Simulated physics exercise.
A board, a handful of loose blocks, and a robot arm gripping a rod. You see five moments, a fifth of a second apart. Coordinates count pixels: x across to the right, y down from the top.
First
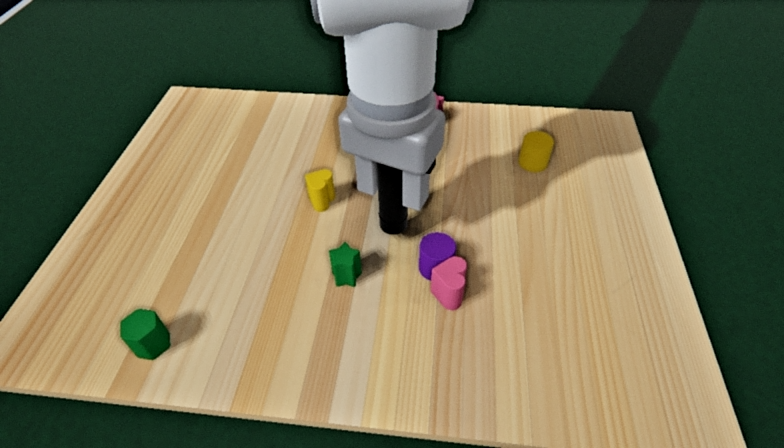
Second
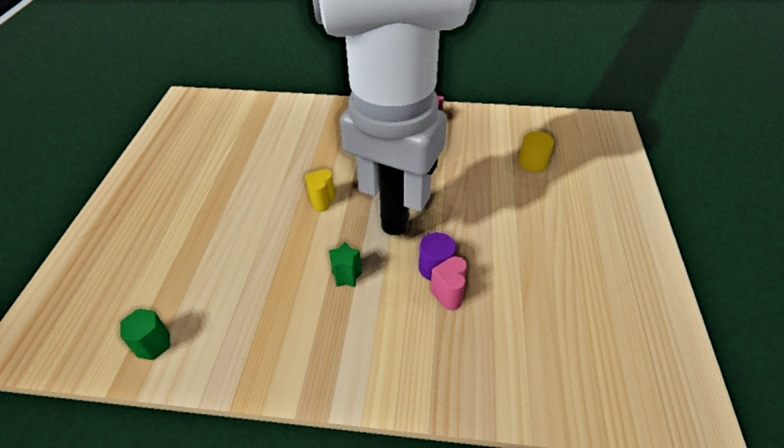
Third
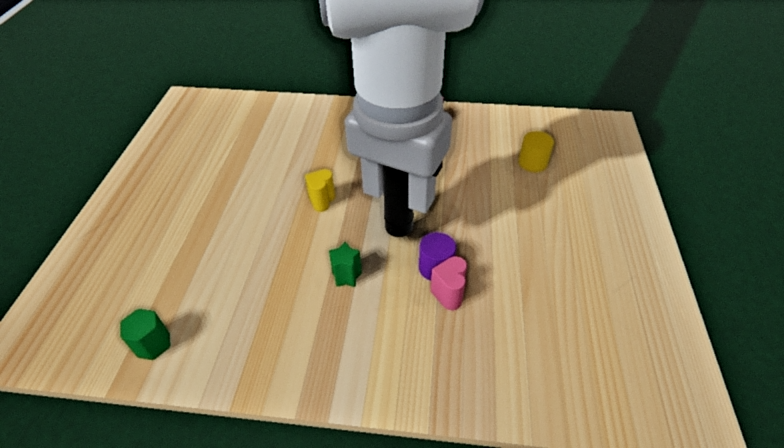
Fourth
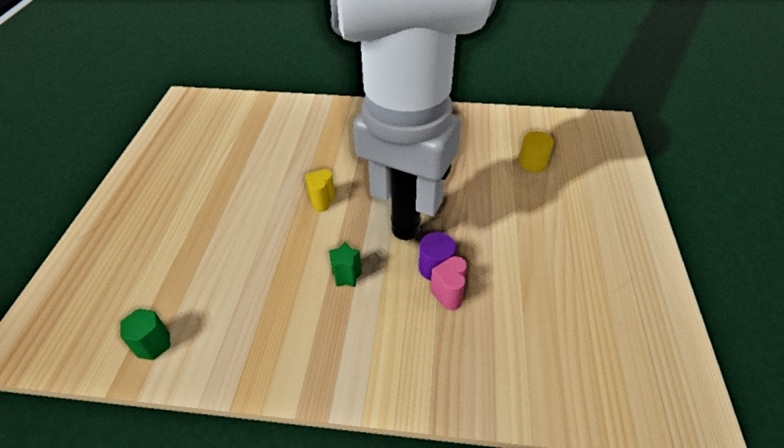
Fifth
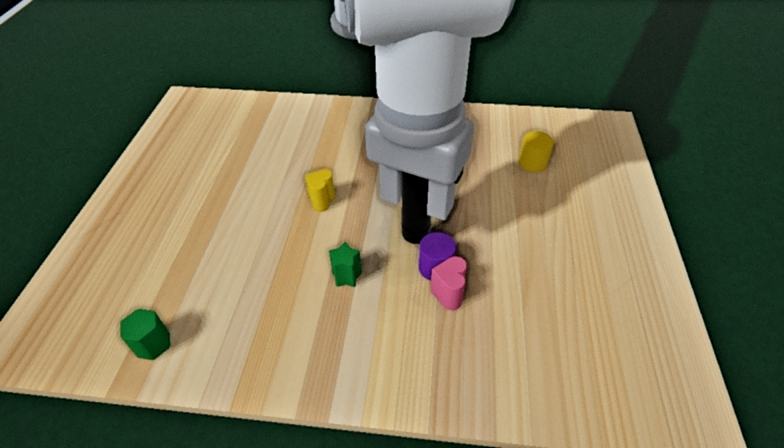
At first, a robot arm holds a dark rod upright over a wooden board, behind a green star, a purple block and a pink heart. The rod barely shifts, then slides a short way right and slightly nearer, close to the purple block, while the blocks stay still.
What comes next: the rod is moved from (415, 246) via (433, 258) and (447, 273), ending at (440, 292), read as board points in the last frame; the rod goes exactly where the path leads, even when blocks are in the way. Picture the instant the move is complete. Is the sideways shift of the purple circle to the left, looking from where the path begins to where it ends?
I'd say yes.
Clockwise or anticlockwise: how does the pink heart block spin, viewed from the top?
Rotates clockwise.
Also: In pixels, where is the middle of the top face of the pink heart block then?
Roughly at (472, 313).
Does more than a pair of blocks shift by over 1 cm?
The answer is no.
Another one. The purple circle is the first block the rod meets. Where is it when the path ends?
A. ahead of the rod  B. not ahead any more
It's B.
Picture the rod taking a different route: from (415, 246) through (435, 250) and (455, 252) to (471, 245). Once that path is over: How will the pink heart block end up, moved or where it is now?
Once the path is done, it is somewhere new.
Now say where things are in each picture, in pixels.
Rod tip (394, 226); block tops, green star (344, 254); purple circle (438, 245); pink heart block (452, 272), in the first frame.
Rod (395, 226); blocks unchanged, in the second frame.
Rod (399, 228); blocks unchanged, in the third frame.
Rod (406, 231); blocks unchanged, in the fourth frame.
Rod (416, 234); green star (344, 254); purple circle (438, 245); pink heart block (452, 272), in the fifth frame.
On the path given first. Halfway along, rod (444, 253); purple circle (466, 264); pink heart block (466, 292), turned 50° clockwise.
At the end, rod (441, 280); green star in place; purple circle (475, 283); pink heart block (472, 313), turned 60° clockwise.
